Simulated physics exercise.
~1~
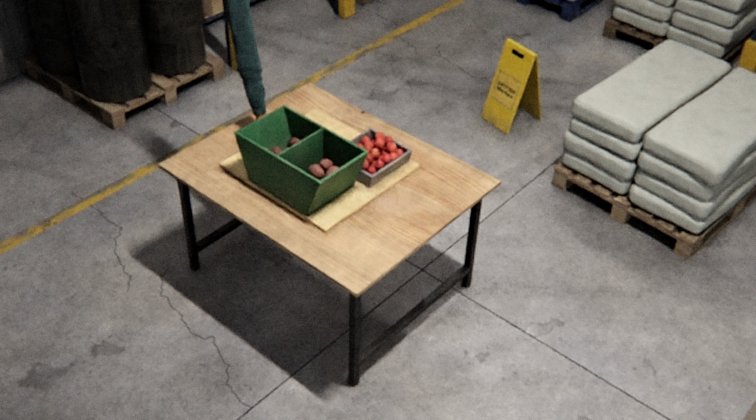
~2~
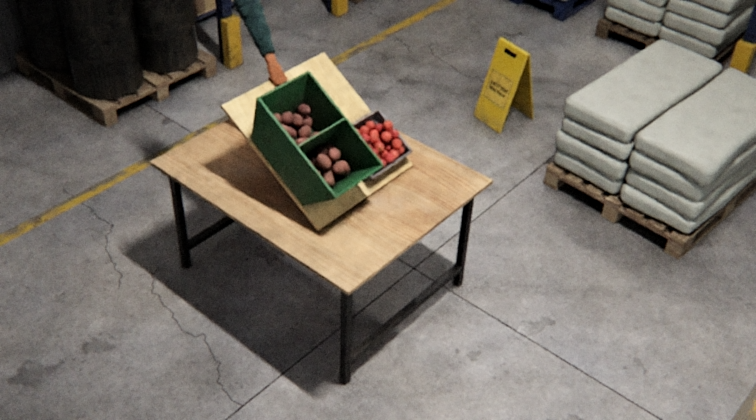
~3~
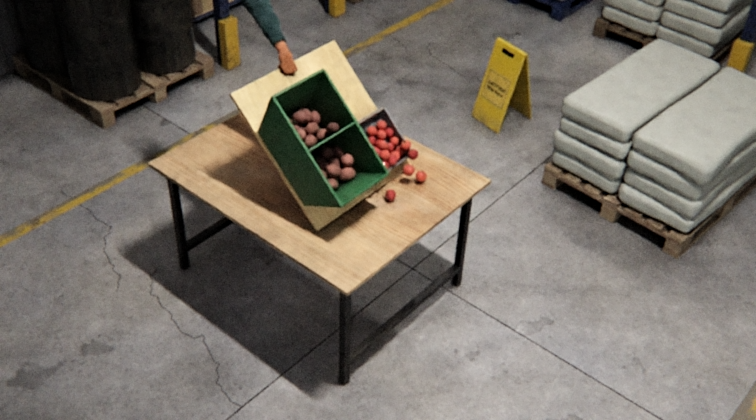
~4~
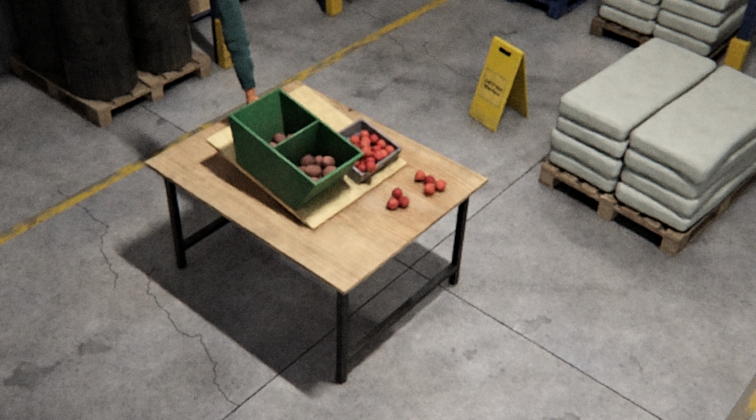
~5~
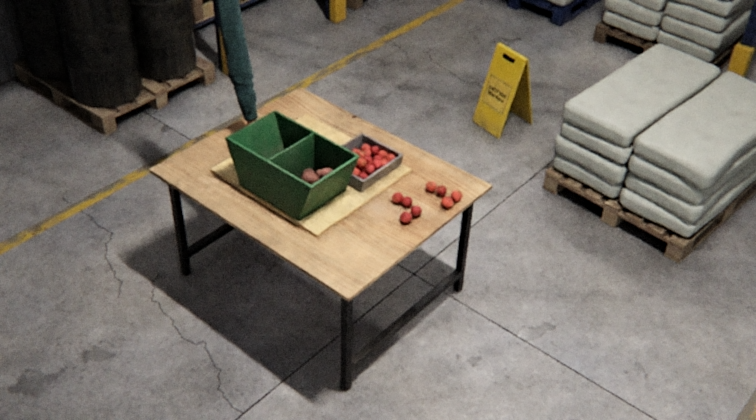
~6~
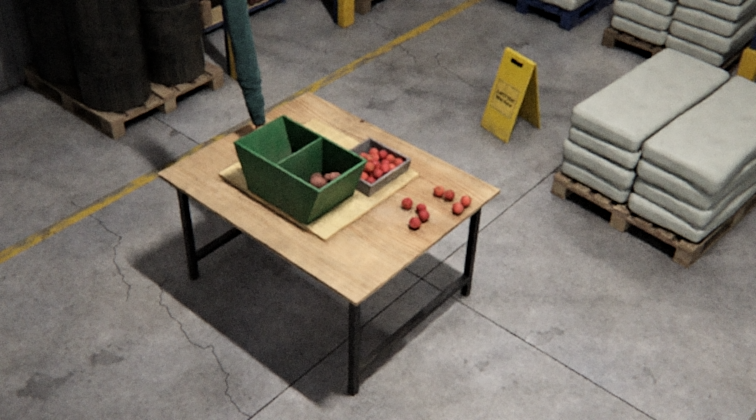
In a warehouse, a hand tilts a board of tubs, spilling some tomatoes, then lowers it.
